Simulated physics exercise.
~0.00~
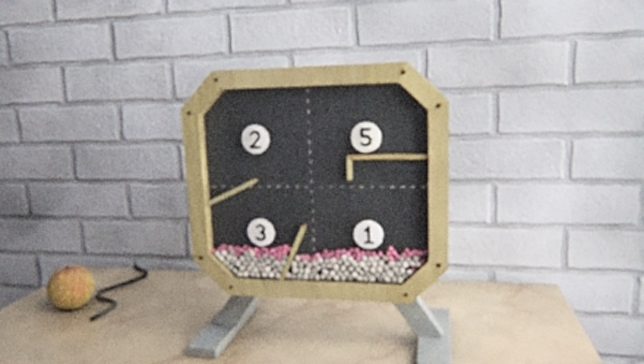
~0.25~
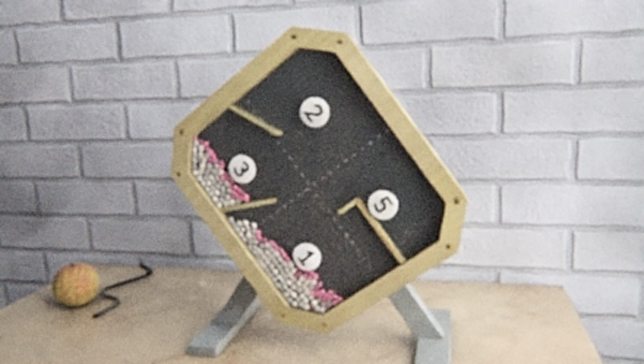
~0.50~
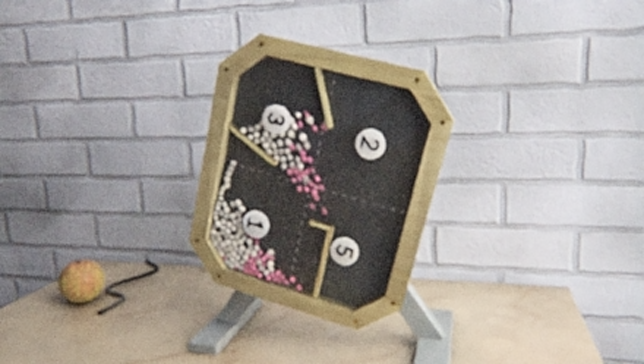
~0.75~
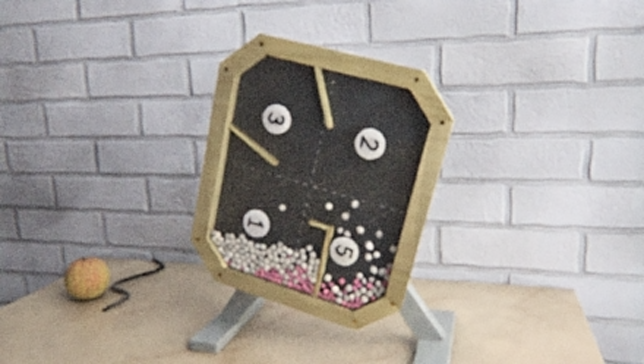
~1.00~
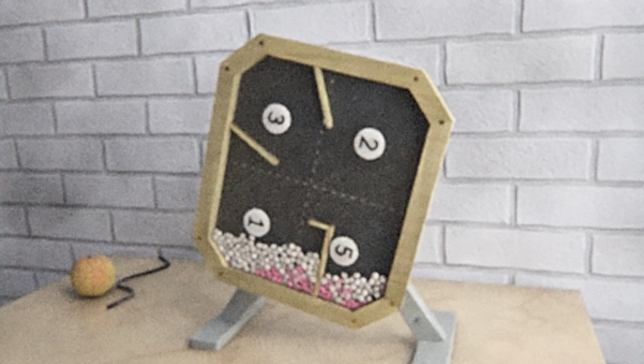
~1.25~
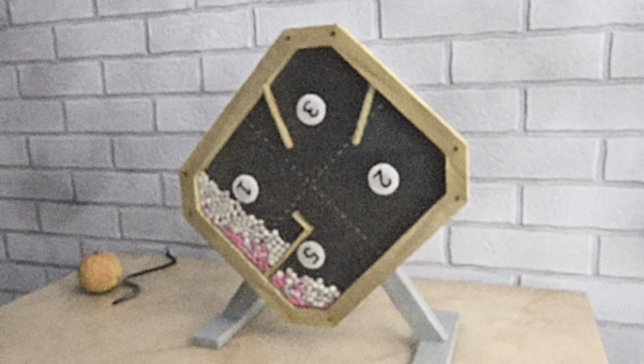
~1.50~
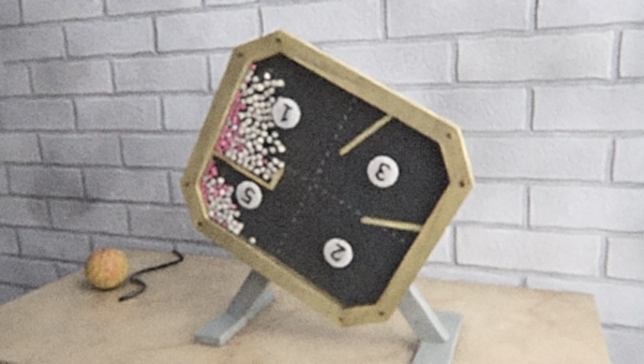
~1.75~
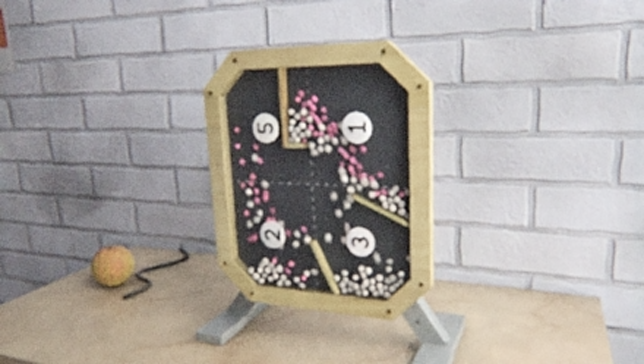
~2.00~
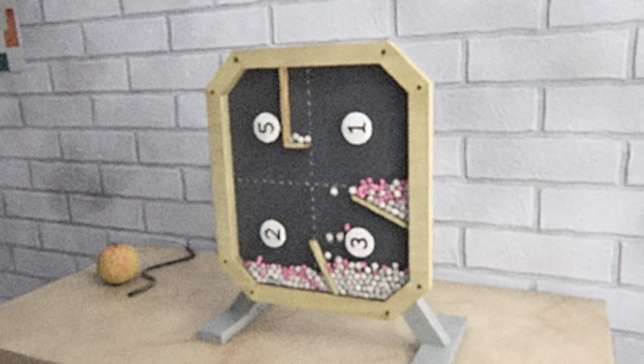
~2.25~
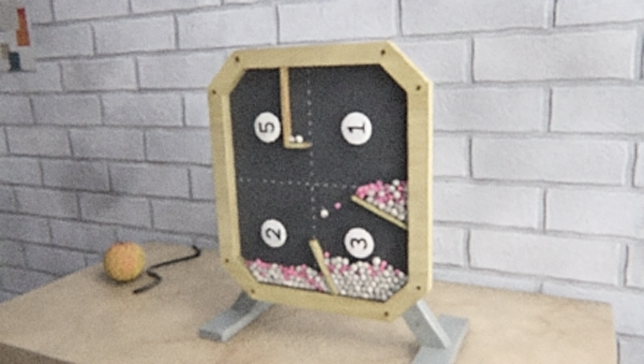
An octagonal framed case on a stand turns clockwise, pauses, then turns further, spilling pink and white beads that settle mostly lower right.
